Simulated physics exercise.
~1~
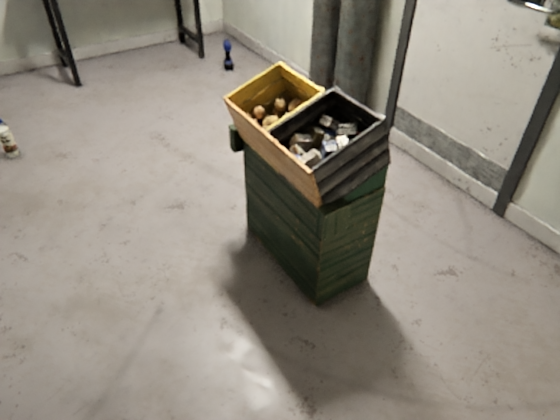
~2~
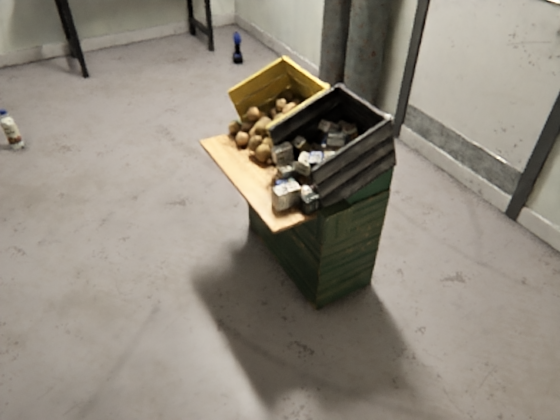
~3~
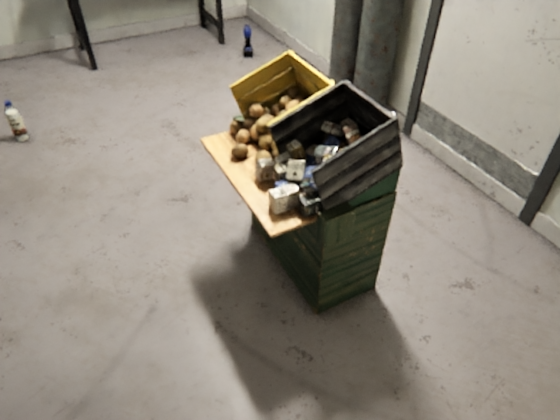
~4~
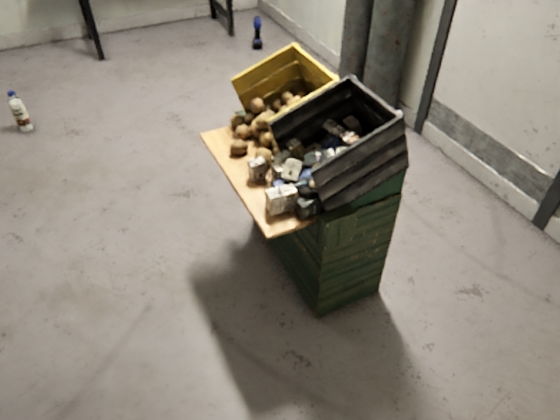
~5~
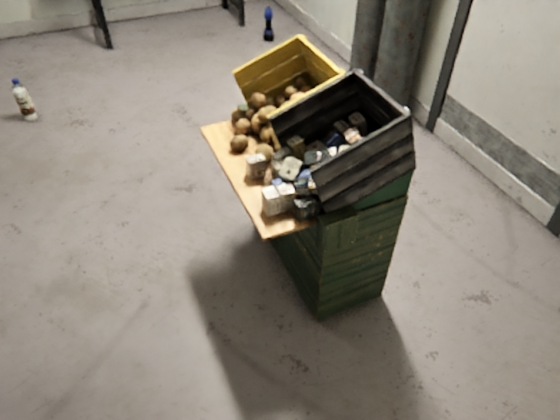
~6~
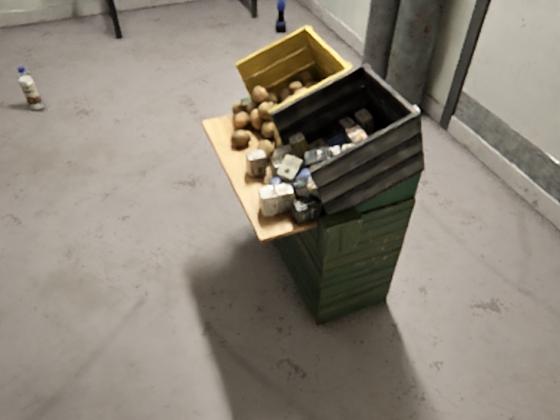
A wooden flap on the front of a yellow bin of potatoes and a black bin of small cartons dropped open atop a green stand, and some of the contents slid onto it, then stayed resting there with nothing on the floor below.
